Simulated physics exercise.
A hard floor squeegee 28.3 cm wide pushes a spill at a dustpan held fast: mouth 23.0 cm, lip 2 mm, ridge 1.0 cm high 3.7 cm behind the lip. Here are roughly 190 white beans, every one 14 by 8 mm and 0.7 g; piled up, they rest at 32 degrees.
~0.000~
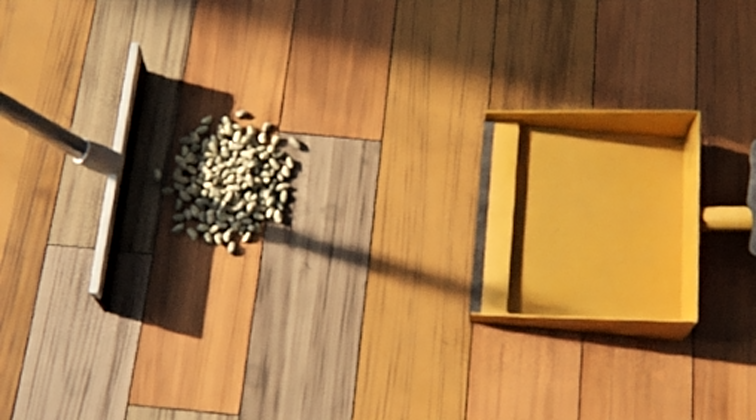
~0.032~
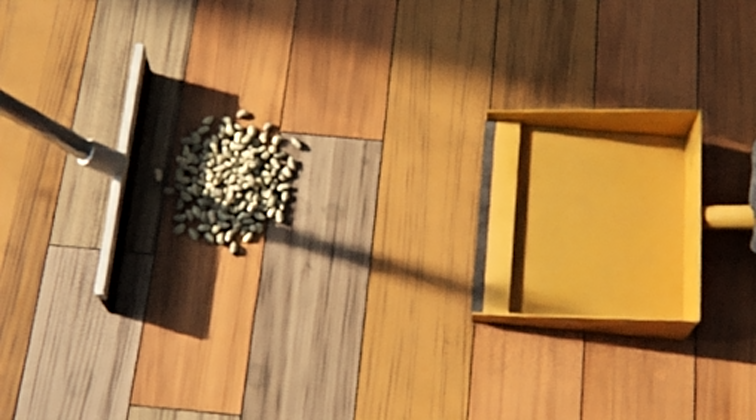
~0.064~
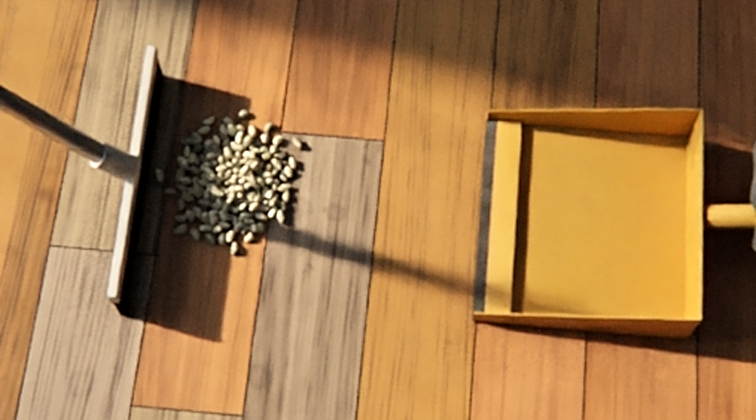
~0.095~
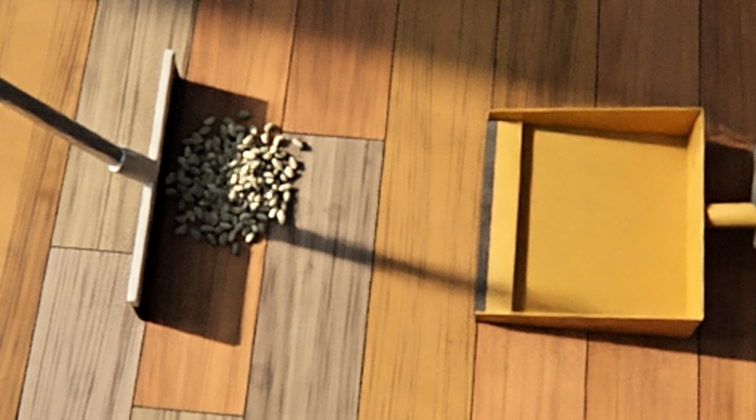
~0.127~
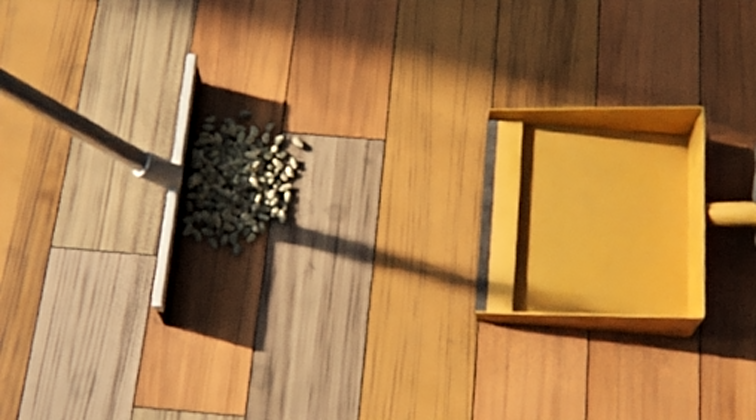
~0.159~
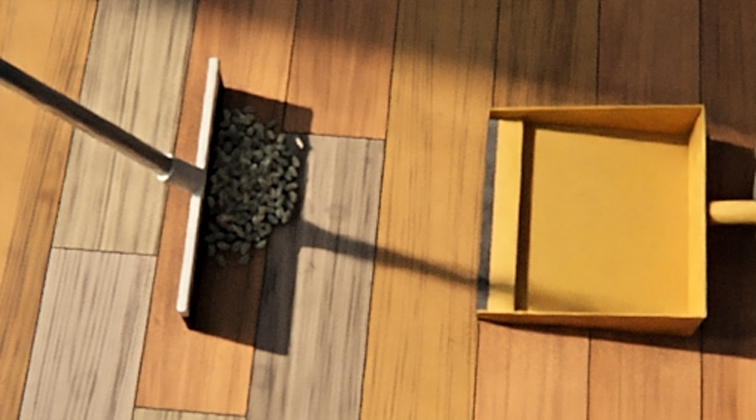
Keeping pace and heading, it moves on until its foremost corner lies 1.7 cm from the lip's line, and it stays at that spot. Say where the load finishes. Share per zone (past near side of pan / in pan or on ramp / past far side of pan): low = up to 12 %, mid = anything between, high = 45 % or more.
Near side - low, pan - high, far side - low.
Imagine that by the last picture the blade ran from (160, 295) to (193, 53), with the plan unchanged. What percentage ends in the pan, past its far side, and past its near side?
The pan gets 55, the far side 10 and the near side 5.
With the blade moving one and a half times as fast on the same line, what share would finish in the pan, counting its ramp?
About 65 per cent.
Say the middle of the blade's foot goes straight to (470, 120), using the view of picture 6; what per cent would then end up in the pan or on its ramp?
I'd expect around 45 per cent.
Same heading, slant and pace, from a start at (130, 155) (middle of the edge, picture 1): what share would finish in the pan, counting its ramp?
Roughly 65 percent would end up there.
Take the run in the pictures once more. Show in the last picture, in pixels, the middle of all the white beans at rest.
Look around (495, 215) in the last picture.
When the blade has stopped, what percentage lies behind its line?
5 %.
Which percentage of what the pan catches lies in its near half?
Share: Approx. 60 %.
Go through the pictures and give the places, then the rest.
Blade from (96, 293) to (137, 51), moved 0.0 cm, 0 of the pieces shifted so far; middle of the pieces at (228, 180); pan at (599, 229), in the first frame.
Blade from (102, 294) to (141, 52), moved 0.4 cm, 0 of the pieces shifted so far; middle of the pieces at (230, 180), in the second frame.
Blade from (115, 297) to (153, 55), moved 1.6 cm, 0 of the pieces shifted so far; middle of the pieces at (231, 181), in the third frame.
Blade from (134, 301) to (170, 58), moved 3.5 cm, 1 of the pieces shifted so far; middle of the pieces at (231, 181), in the fourth frame.
Blade from (159, 306) to (193, 62), moved 6.0 cm, 55 of the pieces shifted so far; middle of the pieces at (234, 180), in the fifth frame.
Blade from (184, 311) to (216, 66), moved 8.5 cm, 179 of the pieces shifted so far; middle of the pieces at (242, 181); pan at (605, 225). The blade's pace is about 0.78 m/s, heading 6 degrees towards the viewer's side, in the sixth frame.
After 0.34 s, middle of the blade 15 cm from the lip; 0 % over the lip, far side 5 %, near side 0 %.
Then, at 0.46 s, middle of the blade 6 cm from the lip; 0 % over the lip, far side 5 %, near side 5 %.
Then, at 0.71 s, middle of the blade 2 cm from the lip; 55 % over the lip, far side 10 %, near side 5 %.
In the end, at 2.7 s, near side 5 %, pan 55 %, far side 10 %, in front of the lip or behind the blade 30 %.
